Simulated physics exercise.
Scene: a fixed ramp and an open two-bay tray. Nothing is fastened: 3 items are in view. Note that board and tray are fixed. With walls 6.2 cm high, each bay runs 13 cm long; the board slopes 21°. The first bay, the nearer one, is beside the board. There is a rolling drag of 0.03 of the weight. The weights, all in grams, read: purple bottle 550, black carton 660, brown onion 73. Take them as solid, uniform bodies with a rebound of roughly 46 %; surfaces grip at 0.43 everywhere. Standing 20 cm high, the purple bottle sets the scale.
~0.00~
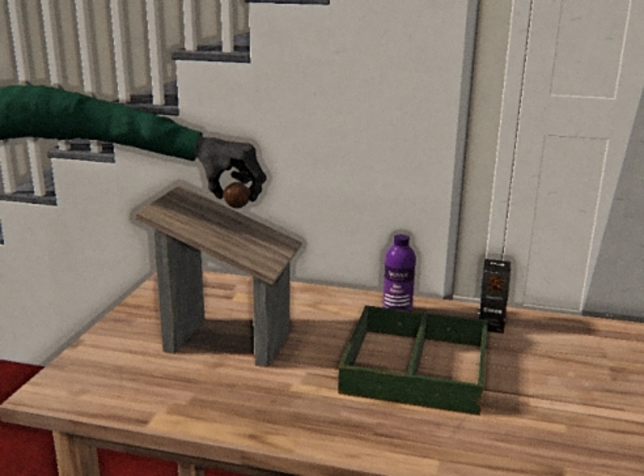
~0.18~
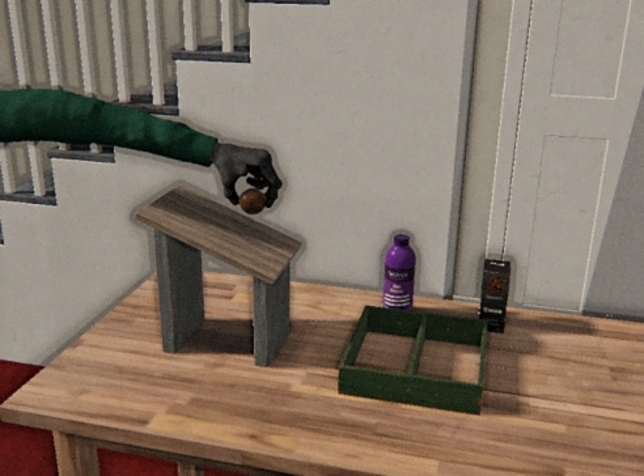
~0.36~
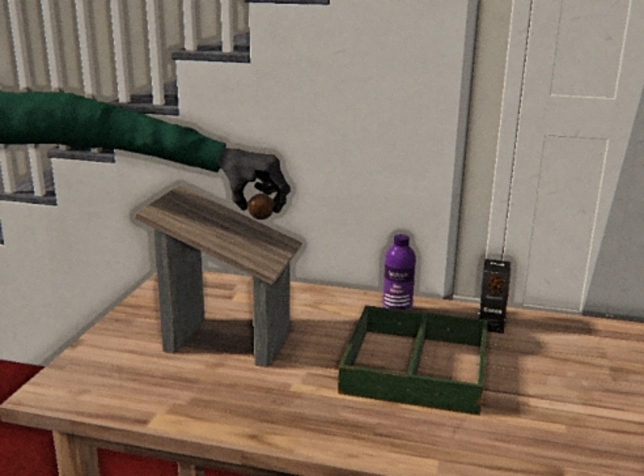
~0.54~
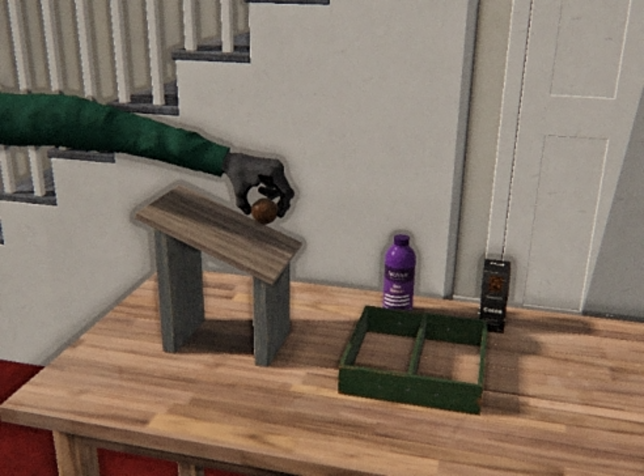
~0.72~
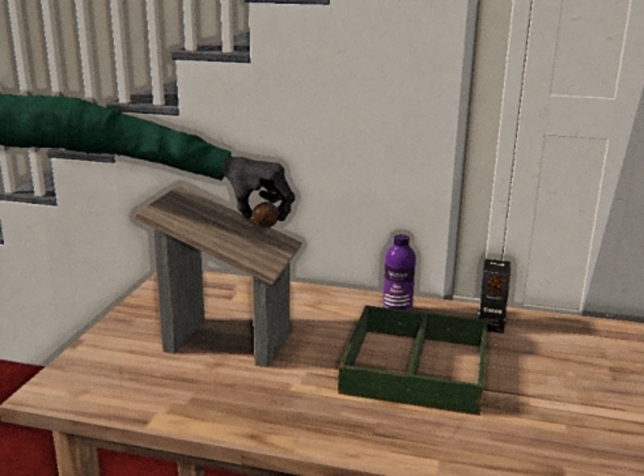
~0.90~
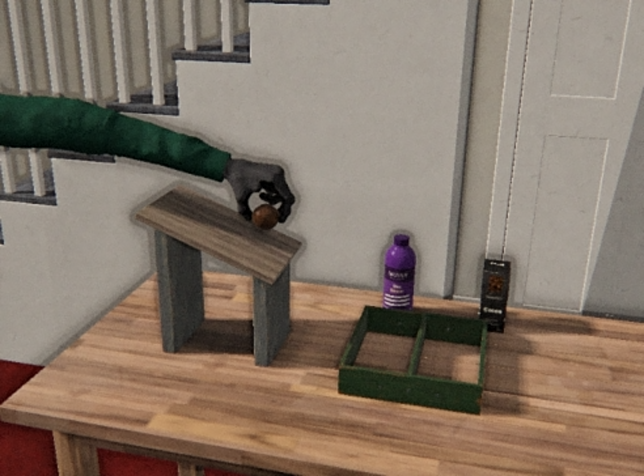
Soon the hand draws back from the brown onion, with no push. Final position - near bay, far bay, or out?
It settles in no compartment at all.
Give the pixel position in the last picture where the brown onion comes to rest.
It comes to a stop close to (298, 341).
After 1.20 s, brown onion near (285, 244).
After 1.40 s, brown onion near (337, 321).
After 1.50 s, it is outside the bays; brown onion near (328, 333).
After 1.70 s, it is outside the bays; brown onion near (298, 340).
In the end (2.4 s), it is outside the bays; the bystanders under 4 cm from the start. At the end, from the last picture's camera, brown onion near (298, 341).
